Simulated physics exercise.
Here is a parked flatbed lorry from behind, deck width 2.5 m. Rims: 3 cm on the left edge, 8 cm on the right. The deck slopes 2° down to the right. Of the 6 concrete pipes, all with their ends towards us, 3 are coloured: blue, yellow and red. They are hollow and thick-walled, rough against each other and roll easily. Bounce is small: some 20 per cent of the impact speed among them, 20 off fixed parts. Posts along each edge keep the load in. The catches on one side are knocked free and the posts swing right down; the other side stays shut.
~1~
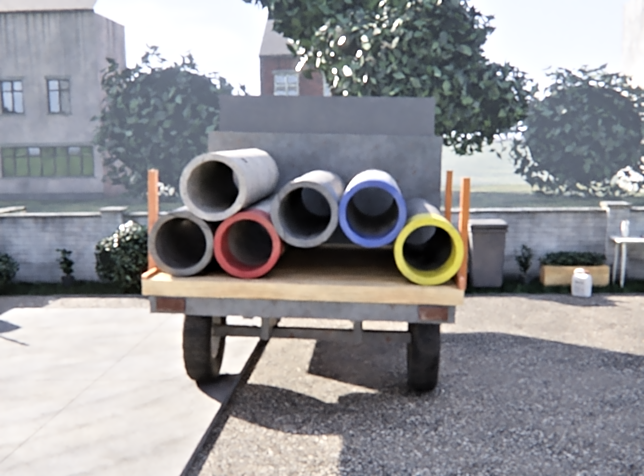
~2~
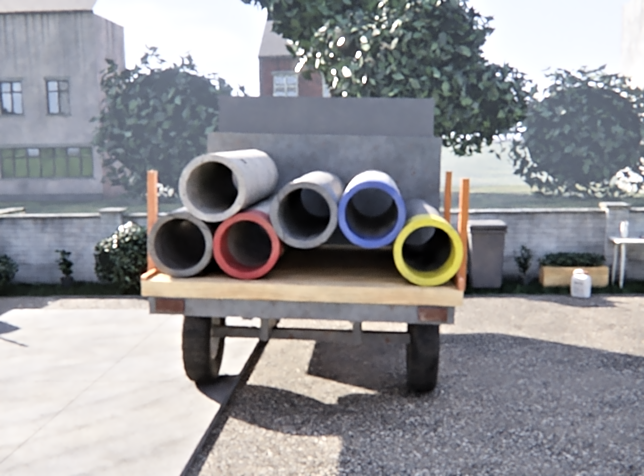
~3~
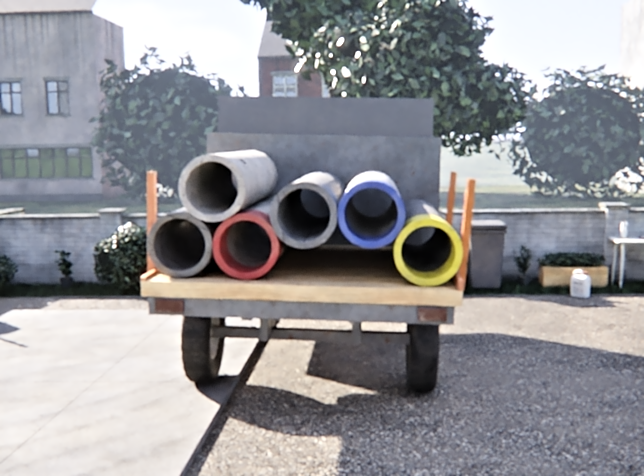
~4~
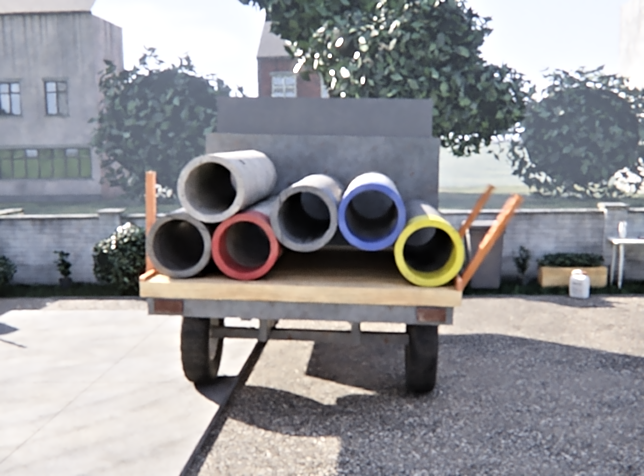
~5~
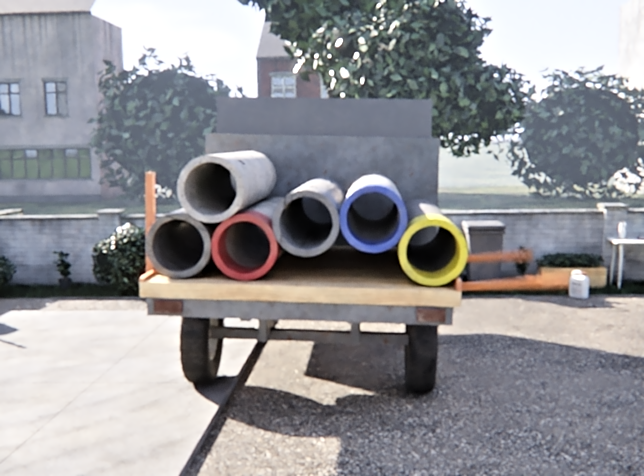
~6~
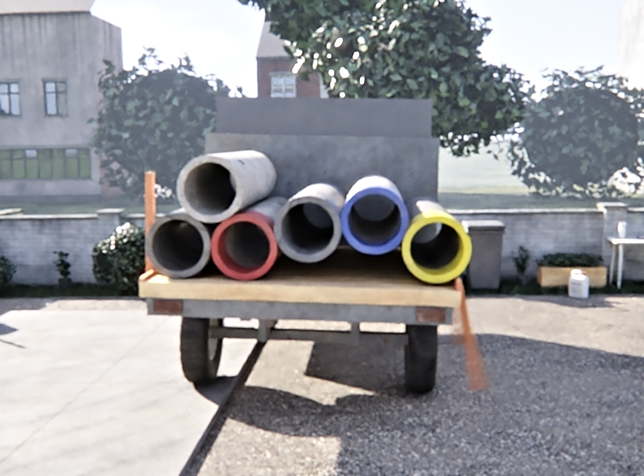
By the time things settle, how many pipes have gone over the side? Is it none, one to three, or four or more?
It is one to three; here the count comes to 1.
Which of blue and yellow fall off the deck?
Blue is still aboard; yellow falls off.
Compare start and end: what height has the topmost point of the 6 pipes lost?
Roughly 0 cm.
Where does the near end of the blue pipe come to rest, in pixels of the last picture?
Around (432, 253).
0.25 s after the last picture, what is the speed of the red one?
Roughly 0.0 m/s.
Then, 0.2 s after the last picture, blue is in the air, 60 cm from the right edge, rolling right; yellow is on the deck, 10 cm from the right edge, rolling right; red is on the deck, 80 cm from the left edge; 0 off so far.
Then, 0.4 s after the last picture, blue is in the air, 60 cm from the right edge, rolling right; no change for yellow, red; 0 off so far.
Then, 0.6 s after the last picture, blue is on the deck, 55 cm from the right edge; yellow is on the deck, 5 cm from the right edge, rolling right; no change for red; 0 off so far.
Then, 0.8 s after the last picture, yellow is dropping off the right side; red is on the deck, 80 cm from the left edge; no change for blue; 1 off so far.
At rest (4.1 s after the last picture), blue is on the deck, 20 cm from the right edge; yellow is on the ground to the right; red is on the deck, 120 cm from the left edge; 1 off so far.
